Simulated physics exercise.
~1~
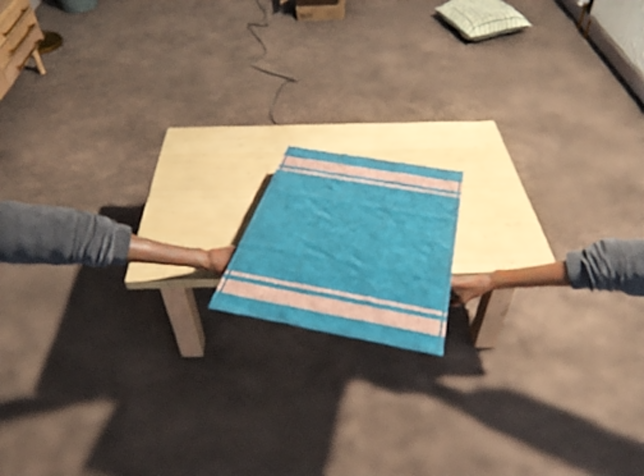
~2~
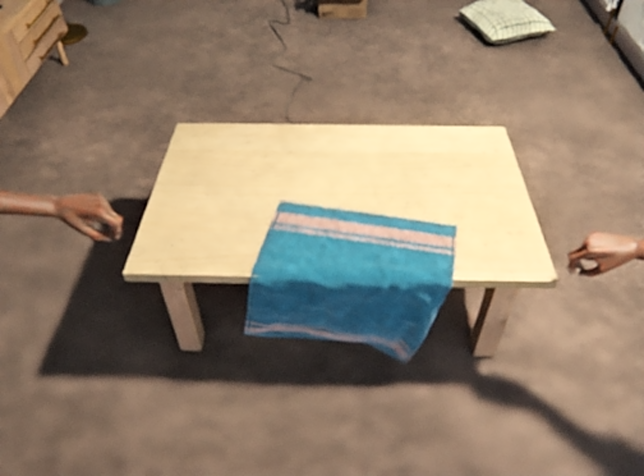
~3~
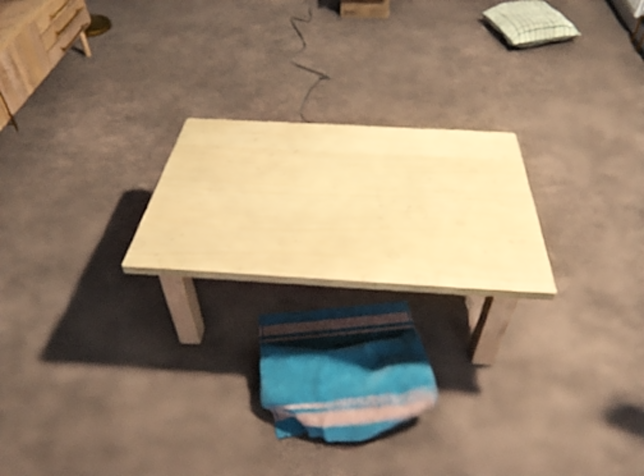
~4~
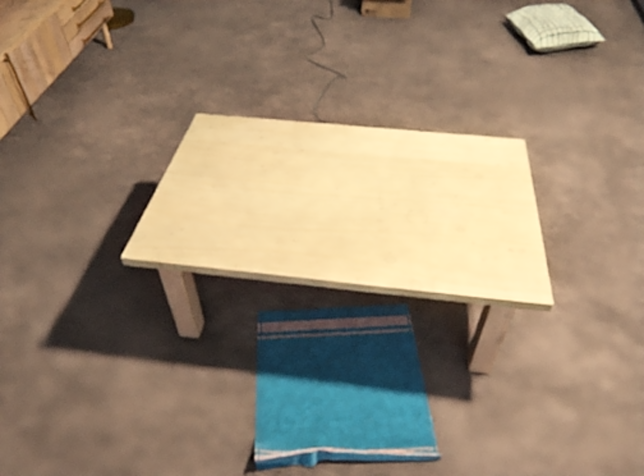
We see two hands holding a blue tea towel with pale pink stripes over the near edge of a light wooden table and letting it go. It droops over the edge, slides off and drops to the floor, where it ends up lying mostly flat.
